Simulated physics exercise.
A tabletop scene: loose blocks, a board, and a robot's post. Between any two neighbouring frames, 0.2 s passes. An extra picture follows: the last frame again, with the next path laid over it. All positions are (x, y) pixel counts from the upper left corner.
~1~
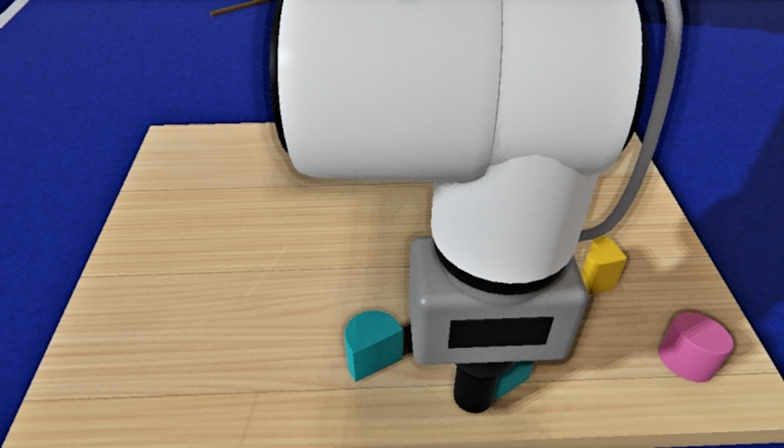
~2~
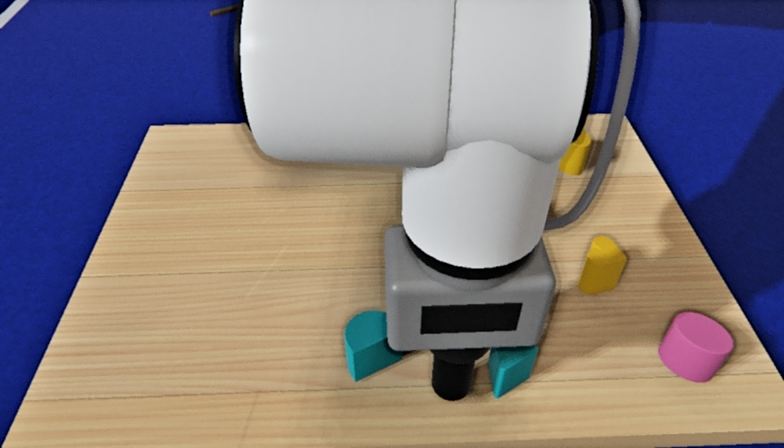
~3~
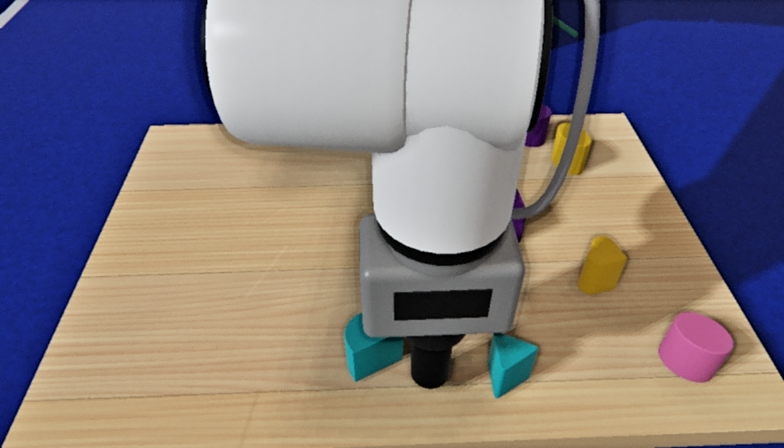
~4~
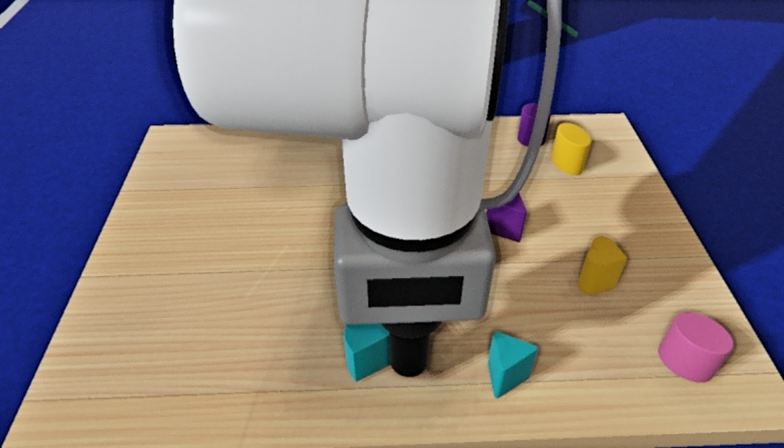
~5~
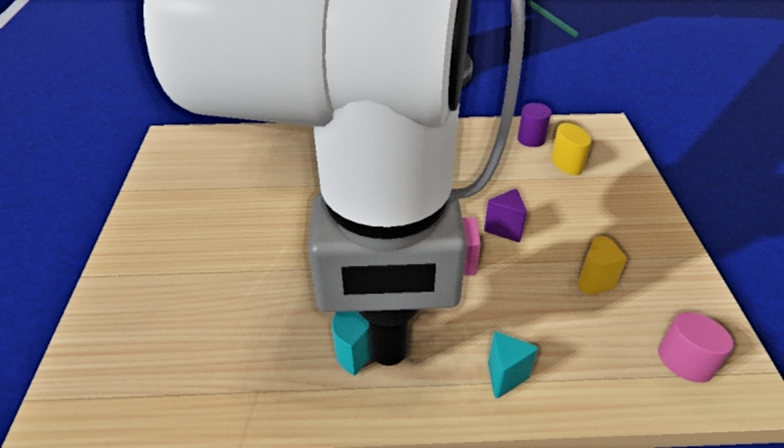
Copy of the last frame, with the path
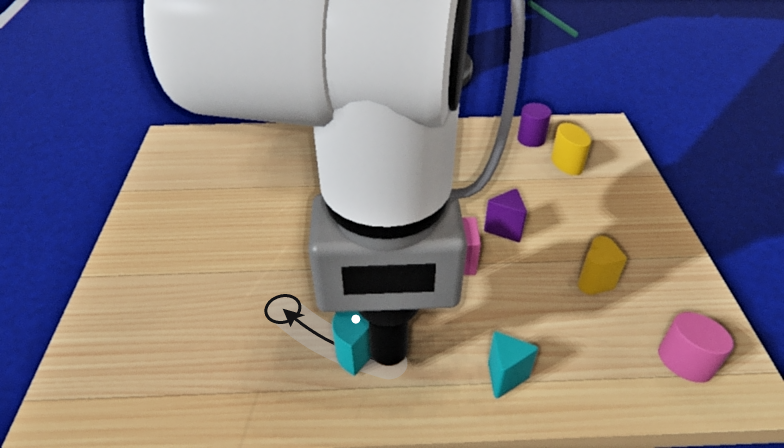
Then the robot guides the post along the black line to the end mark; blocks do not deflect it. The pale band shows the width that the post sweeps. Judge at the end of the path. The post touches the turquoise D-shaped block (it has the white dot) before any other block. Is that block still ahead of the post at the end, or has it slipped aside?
Looking at the end of the path, the turquoise D-shaped block is still being driven ahead.
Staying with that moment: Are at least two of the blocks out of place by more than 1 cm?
No.
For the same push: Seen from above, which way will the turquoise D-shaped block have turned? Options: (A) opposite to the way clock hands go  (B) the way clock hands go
That would be A.
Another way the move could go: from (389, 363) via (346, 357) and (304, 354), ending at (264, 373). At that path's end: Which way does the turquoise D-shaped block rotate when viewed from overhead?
Turns clockwise.
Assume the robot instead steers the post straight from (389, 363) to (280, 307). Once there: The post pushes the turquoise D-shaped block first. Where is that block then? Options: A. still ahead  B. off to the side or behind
Choice A: Still ahead.
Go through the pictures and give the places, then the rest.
In the first frame, tip of the post at (473, 396), middles of tops, turquoise D-shaped block at (370, 328).
In the second frame, post at (451, 384), nothing pushed.
In the third frame, post at (430, 372), nothing pushed.
In the fourth frame, post at (409, 361), nothing pushed.
In the fifth frame, post at (389, 350), turquoise D-shaped block at (356, 319).
The line goes from (389, 363) via (348, 349) and (312, 331), ending at (283, 309); the dot is on the turquoise D-shaped block.
The first path, step by step. One third of the way, post at (346, 337); turquoise D-shaped block at (313, 306).
Two thirds of the way, post at (309, 318); turquoise D-shaped block at (274, 292), turned 20° anticlockwise.
At the end, post at (280, 296); turquoise D-shaped block at (242, 276), turned 45° anticlockwise.
